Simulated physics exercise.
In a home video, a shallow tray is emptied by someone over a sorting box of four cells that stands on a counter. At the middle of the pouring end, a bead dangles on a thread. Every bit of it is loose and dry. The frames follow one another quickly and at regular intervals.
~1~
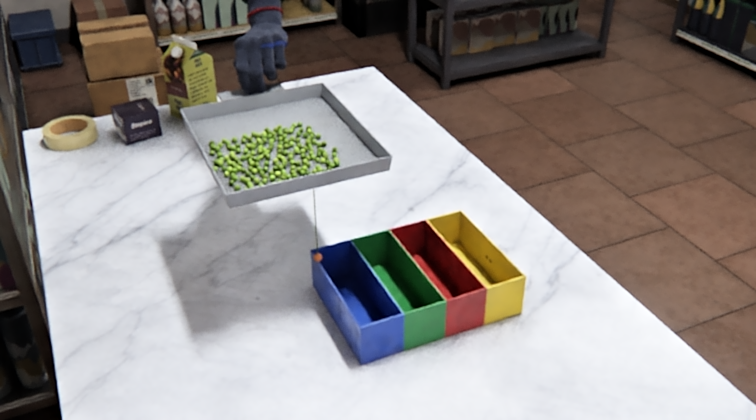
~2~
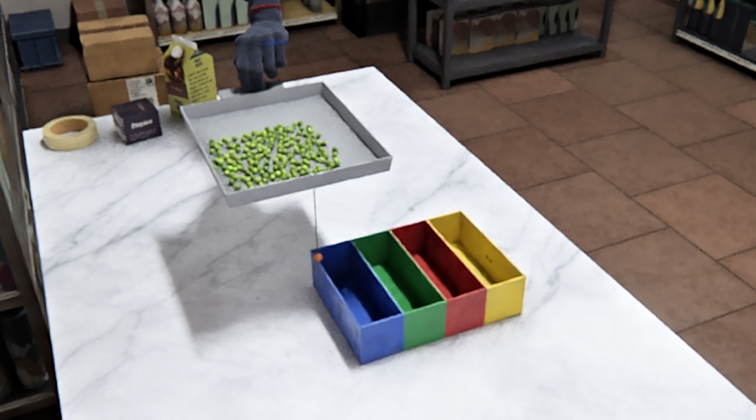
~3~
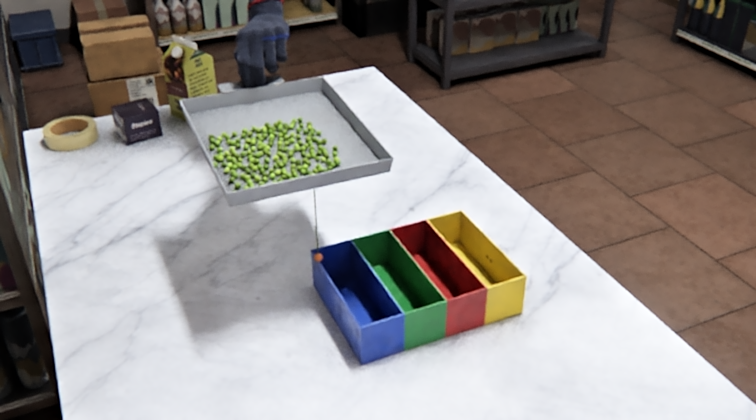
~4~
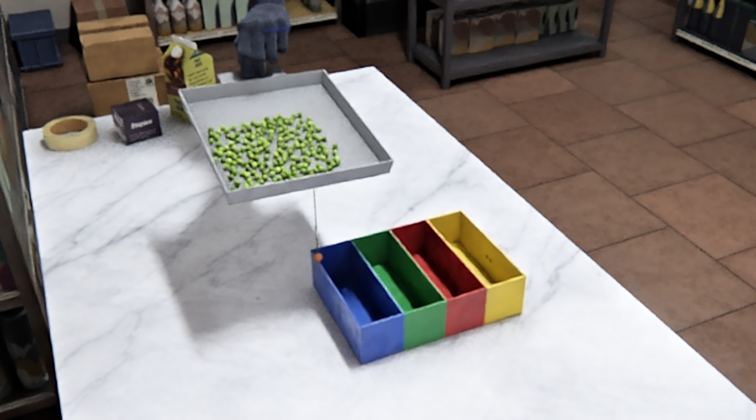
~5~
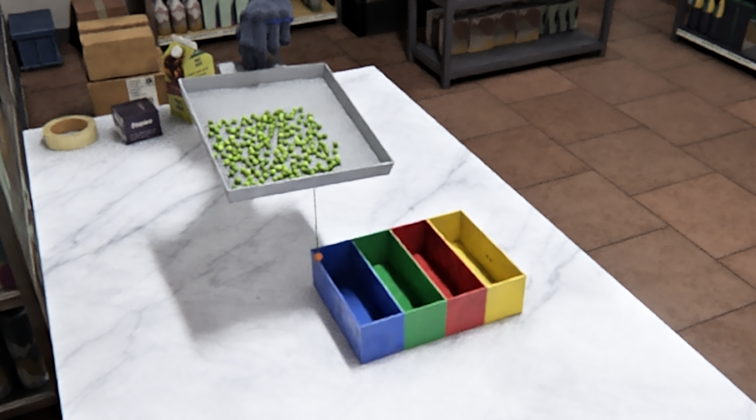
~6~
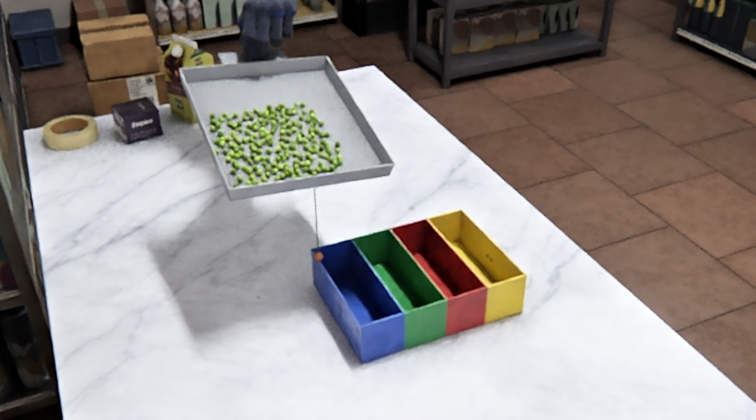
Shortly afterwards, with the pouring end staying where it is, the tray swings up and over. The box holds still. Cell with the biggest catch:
Green.
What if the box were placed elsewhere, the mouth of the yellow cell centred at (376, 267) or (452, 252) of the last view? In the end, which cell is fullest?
The first placement favours the yellow one, while the second favours the red cell.
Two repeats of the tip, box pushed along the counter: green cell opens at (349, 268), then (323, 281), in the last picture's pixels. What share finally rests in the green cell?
That makes 20 per cent, followed by 10 per cent.
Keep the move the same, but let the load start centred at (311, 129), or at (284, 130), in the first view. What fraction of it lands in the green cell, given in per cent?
90 % and 90 %.
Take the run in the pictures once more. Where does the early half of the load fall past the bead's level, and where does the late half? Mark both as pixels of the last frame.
Points: About (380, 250), then about (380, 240).
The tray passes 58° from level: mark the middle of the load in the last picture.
The centre of the load shows up near (327, 166) in the last view.
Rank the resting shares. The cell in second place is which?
Ranked second: Blue.
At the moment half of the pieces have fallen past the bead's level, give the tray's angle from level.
About 105°.
Soon, tray tipped steeply; nearly all on the tray; a stray few in the green cell; a stray few falling or outside the box.
A while on, tray tipped right over; nearly all on the tray; a stray few in the green cell; a stray few in the blue cell; a stray few in the red cell; a small part falling or outside the box.
Towards the end, tray tipped past a quarter turn; about two thirds in the green cell; about a quarter in the blue cell; a small part in the red cell; a stray few in the yellow cell; a stray few falling or outside the box.
Finally, tray tipped past a quarter turn; about two thirds in the green cell; about a quarter in the blue cell; a small part in the red cell; a stray few in the yellow cell; a stray few outside the box.
